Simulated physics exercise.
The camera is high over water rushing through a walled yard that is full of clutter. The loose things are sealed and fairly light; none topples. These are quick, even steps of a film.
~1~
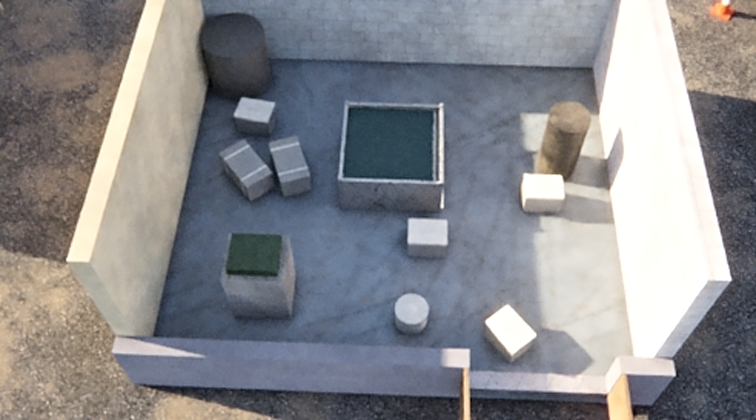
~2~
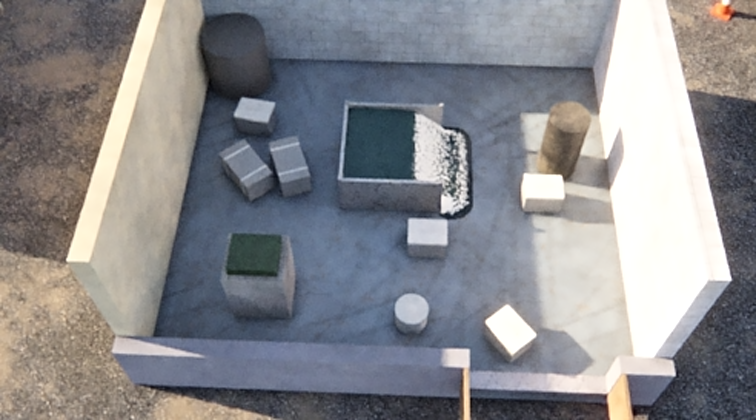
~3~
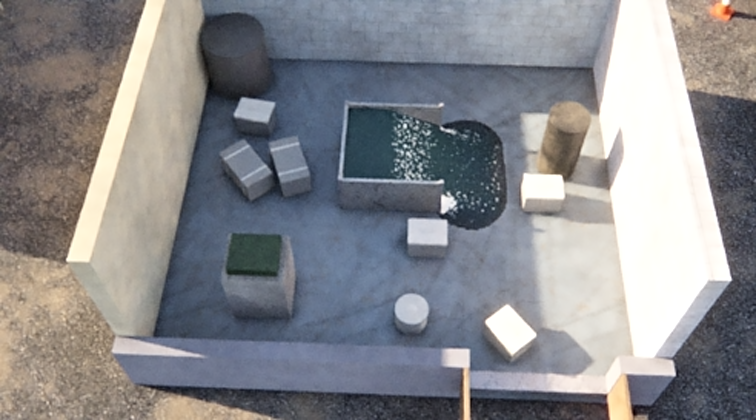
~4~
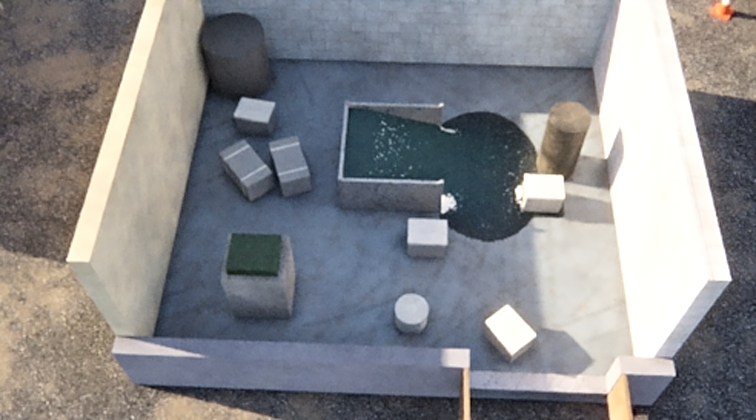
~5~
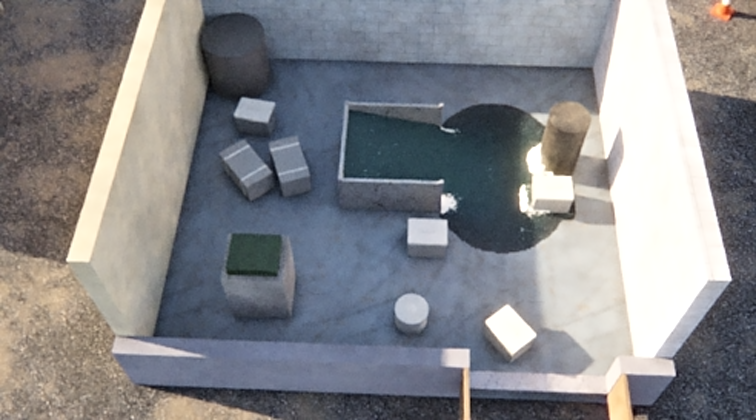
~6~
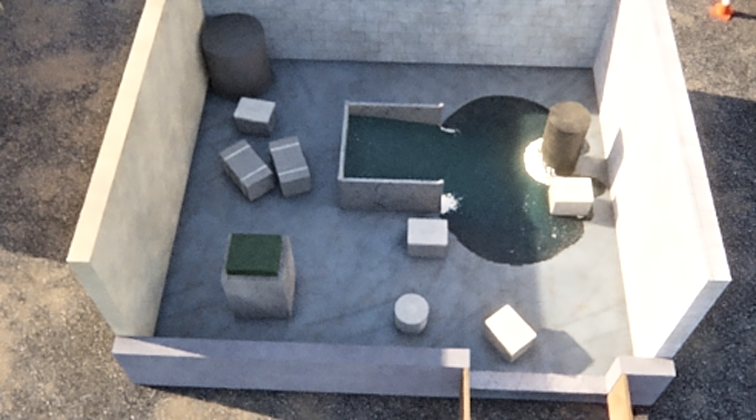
Dark water poured out of the open right side of a square tank and spread in a widening pool across the walled yard, reaching a pale block near the round pillar and nudging it rightward.
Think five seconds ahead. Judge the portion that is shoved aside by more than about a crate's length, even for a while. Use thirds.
Share: Not even a third.
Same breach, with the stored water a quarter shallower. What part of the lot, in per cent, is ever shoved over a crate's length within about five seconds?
Near 30 in a hundred.
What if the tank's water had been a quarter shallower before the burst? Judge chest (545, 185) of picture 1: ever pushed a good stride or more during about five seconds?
For that one: Moved that far.
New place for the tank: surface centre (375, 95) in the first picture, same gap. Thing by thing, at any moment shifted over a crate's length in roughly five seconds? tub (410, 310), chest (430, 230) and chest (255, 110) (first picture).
In turn: Short of that, under that, never so far.
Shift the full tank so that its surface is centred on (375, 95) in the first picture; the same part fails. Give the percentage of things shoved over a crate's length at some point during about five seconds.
I make it 30 per cent.
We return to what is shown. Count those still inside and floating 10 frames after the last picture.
It comes to 1.
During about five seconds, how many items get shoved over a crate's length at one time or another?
That makes 2.
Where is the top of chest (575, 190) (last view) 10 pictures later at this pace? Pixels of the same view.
Near (603, 190).
A moment on, 1 of 7 are well off their spots; 0 afloat.
Next, 1 of 7 are well off their spots; 1 afloat.
Later, 1 of 7 are well off their spots; 1 afloat.
In the end, 1 of 7 are well off their spots, and 2 have been at some point; 1 afloat.
